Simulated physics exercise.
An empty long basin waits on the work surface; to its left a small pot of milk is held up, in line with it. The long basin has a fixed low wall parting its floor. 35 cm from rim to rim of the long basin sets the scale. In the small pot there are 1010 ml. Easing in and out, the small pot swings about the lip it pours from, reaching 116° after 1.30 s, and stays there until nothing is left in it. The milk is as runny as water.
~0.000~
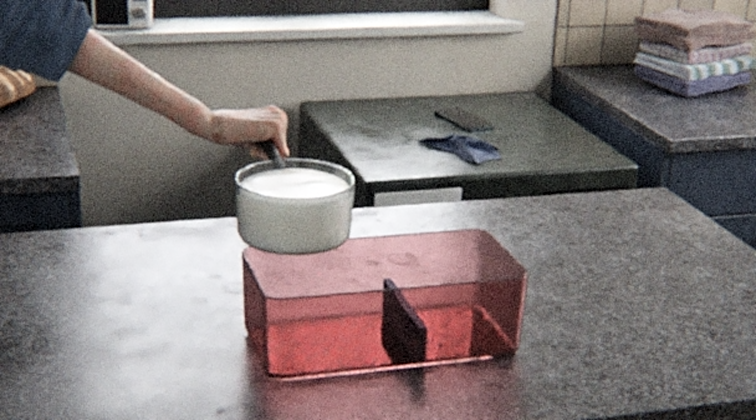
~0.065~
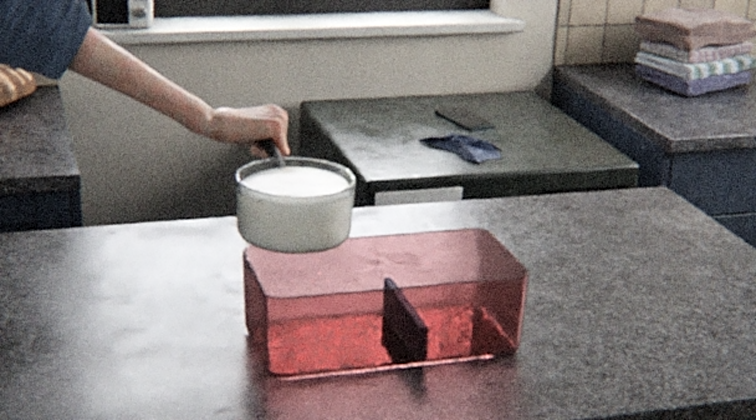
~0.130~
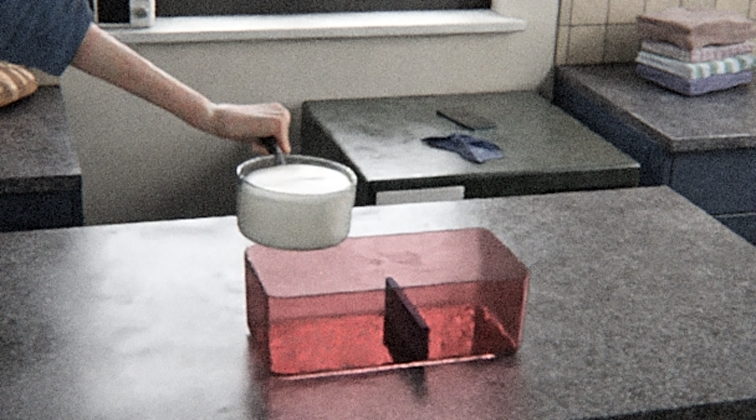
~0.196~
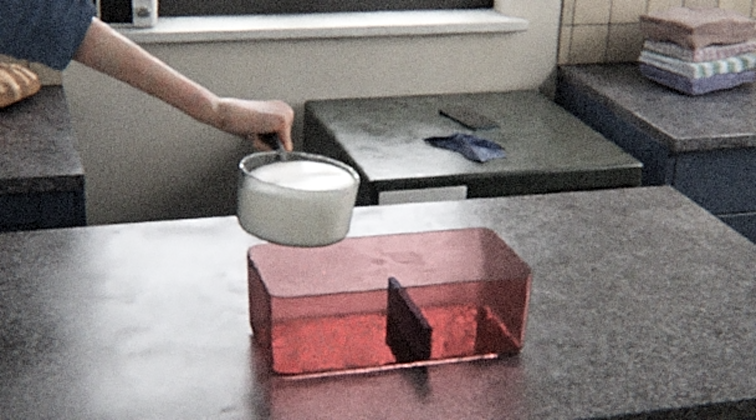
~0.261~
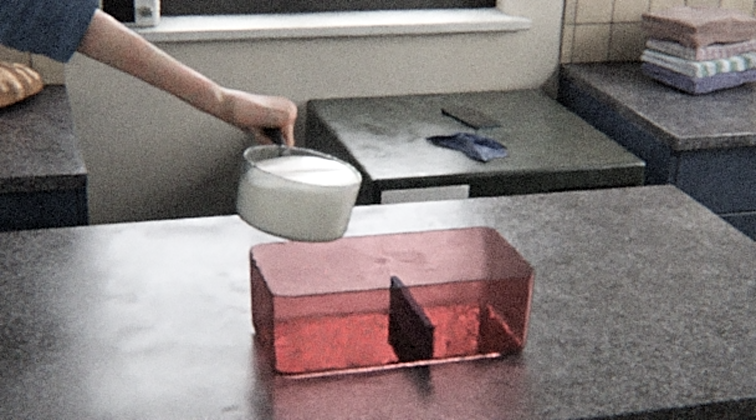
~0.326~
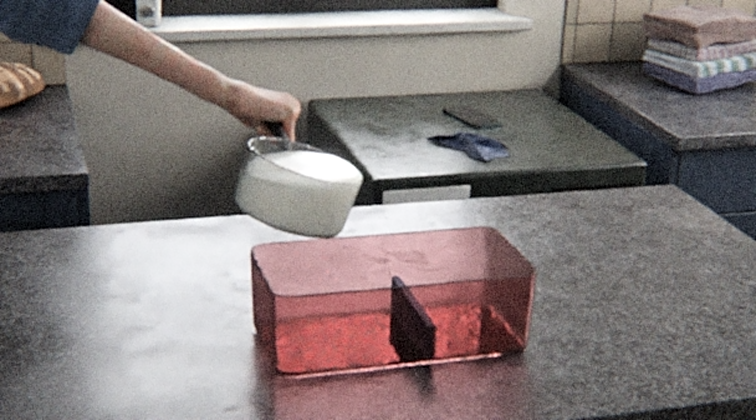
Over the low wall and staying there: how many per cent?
88 out of 100.
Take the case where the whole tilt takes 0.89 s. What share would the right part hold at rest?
That would give about 75 percent.
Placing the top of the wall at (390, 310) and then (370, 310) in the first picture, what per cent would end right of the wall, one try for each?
Around 90 and 95 percent, in that order.
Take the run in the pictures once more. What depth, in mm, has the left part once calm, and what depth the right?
The left ends up at roughly 4 mm, with the right at roughly 40 mm.
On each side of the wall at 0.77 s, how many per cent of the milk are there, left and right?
Left roughly 6 per cent, right roughly 12.
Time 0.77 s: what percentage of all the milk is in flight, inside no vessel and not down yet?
It comes to about 36 percent.
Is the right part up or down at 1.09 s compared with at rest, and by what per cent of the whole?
The share ends bigger than before, by about 14 %.
After 0.77 s the tilt is 74° and 45 per cent is still to pour, 6 is left of the wall and 12 right of it.
After 1.09 s the tilt is 109° and 5 per cent is still to pour, 9 is left of the wall and 75 right of it.
After 1.43 s the tilt is 116° and 0 per cent is still to pour, 11 is left of the wall and 88 right of it.
After 1.80 s the tilt is 116° and 0 per cent is still to pour, 11 is left of the wall and 88 right of it.
In the end 11 per cent lies left of the wall, 88 right of it and 1 outside.
